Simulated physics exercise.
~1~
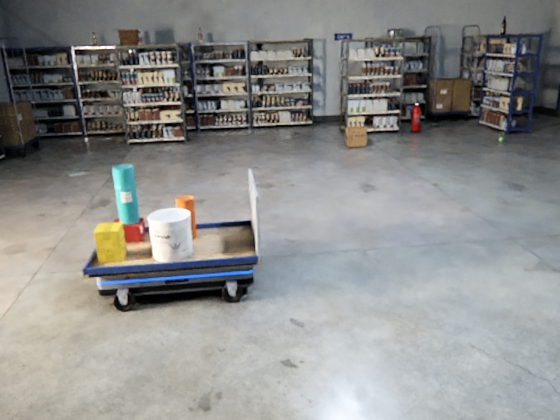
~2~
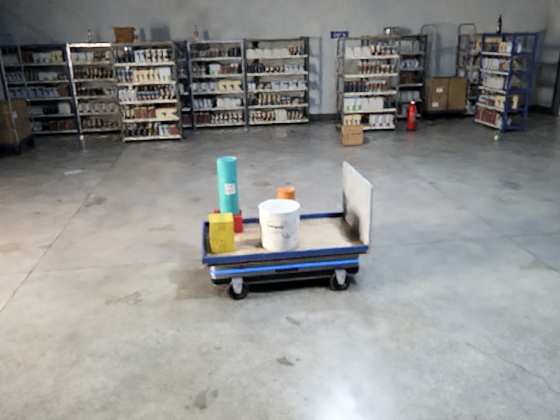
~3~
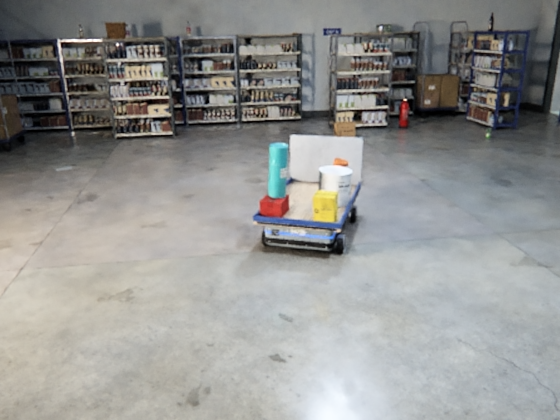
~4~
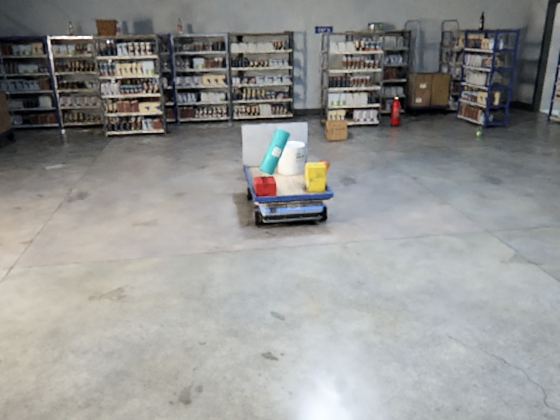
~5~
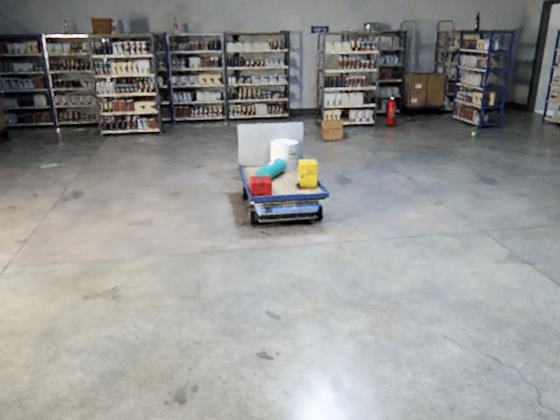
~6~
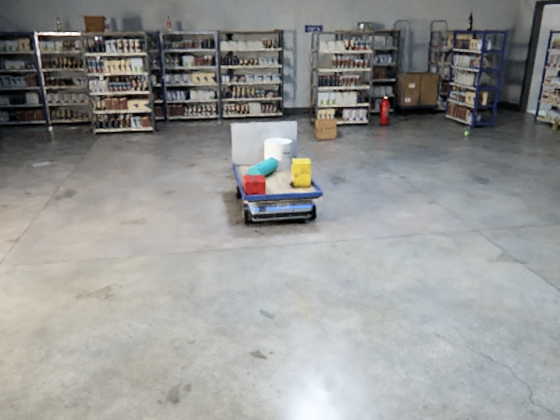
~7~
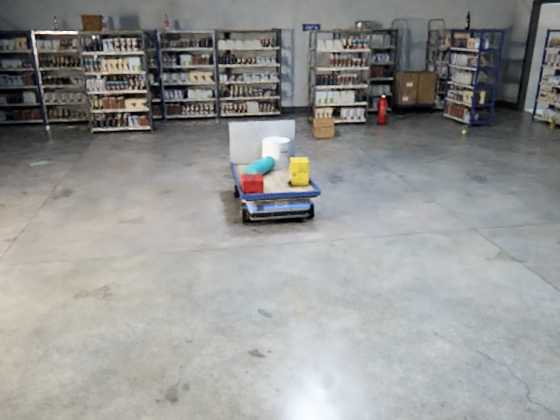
A flat cart carrying a white pail and several colourful containers rolled right across a warehouse floor, then swung away toward the shelves and stopped, as the tall turquoise canister leaned and toppled, ending on its side on the deck behind the red parcel.
